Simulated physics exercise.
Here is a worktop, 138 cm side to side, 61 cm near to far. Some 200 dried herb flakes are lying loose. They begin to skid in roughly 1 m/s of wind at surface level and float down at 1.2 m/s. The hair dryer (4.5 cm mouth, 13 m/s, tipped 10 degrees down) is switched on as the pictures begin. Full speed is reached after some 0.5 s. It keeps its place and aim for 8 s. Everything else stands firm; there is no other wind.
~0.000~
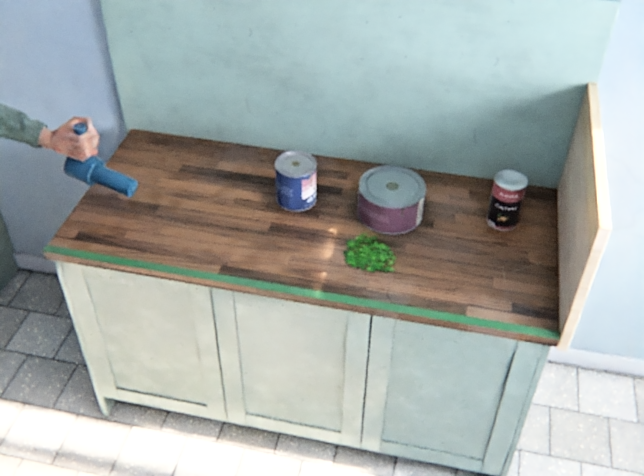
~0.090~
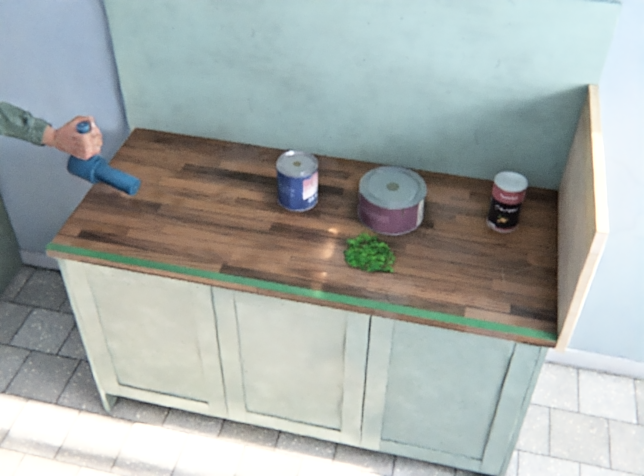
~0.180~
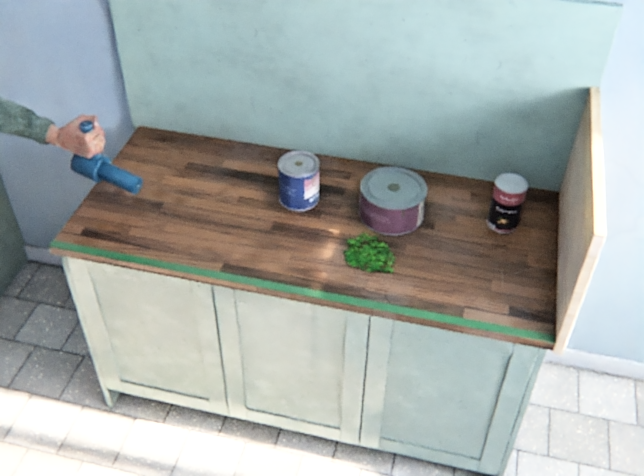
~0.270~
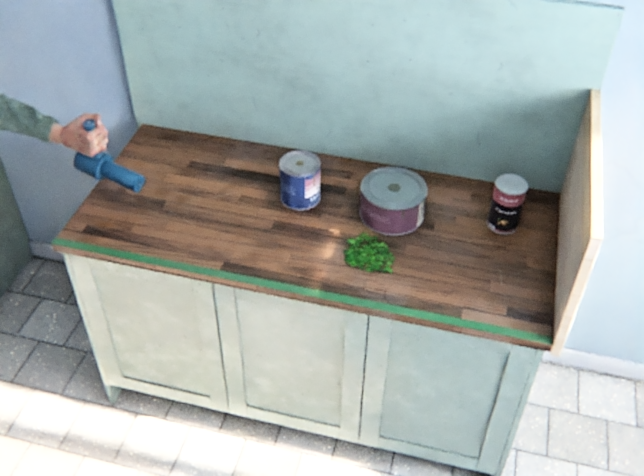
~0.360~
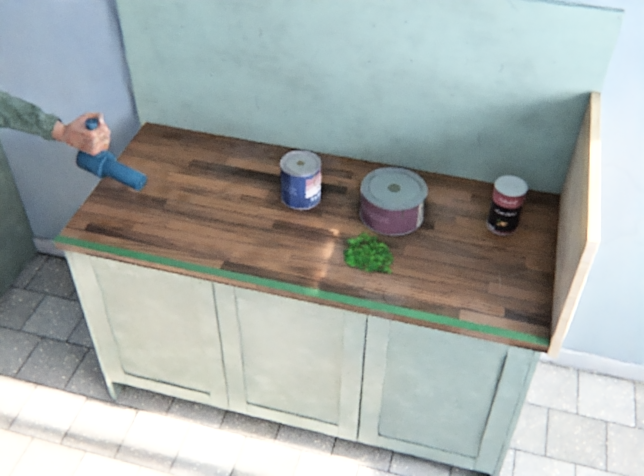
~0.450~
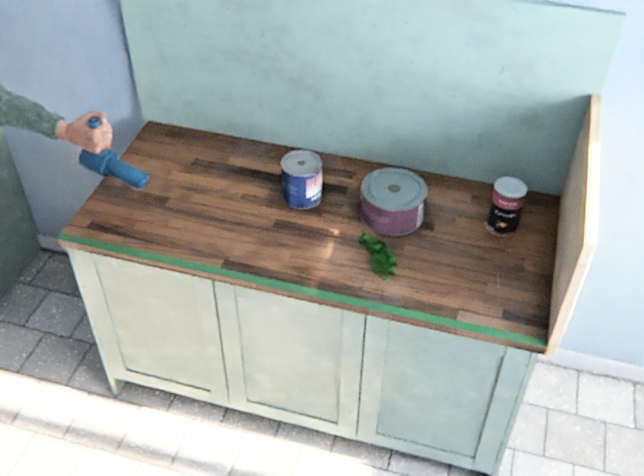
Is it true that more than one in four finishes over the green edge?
Answer: No.
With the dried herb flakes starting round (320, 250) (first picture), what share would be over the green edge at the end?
It would be near 20 %.
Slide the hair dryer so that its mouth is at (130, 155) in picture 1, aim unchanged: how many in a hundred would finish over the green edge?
It would be near 60 %.
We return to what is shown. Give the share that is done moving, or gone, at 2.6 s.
Near 60 %.
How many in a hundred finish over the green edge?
Some 10 per cent.
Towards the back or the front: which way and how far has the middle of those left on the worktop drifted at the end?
To the back, by about 40 cm.
After 1.6 s, 4 % are over the green edge; the middle of those still in play is near (561, 187); 56 % have settled or left.
After 2.6 s, 4 % are over the green edge; the middle of those still in play is near (563, 182); 62 % have settled or left.
After 4.4 s, 7 % are over the green edge; the middle of those still in play is near (564, 180); 70 % have settled or left.
After 8.0 s, at the end, 8 % are over the green edge; the middle of those still in play is near (565, 174).
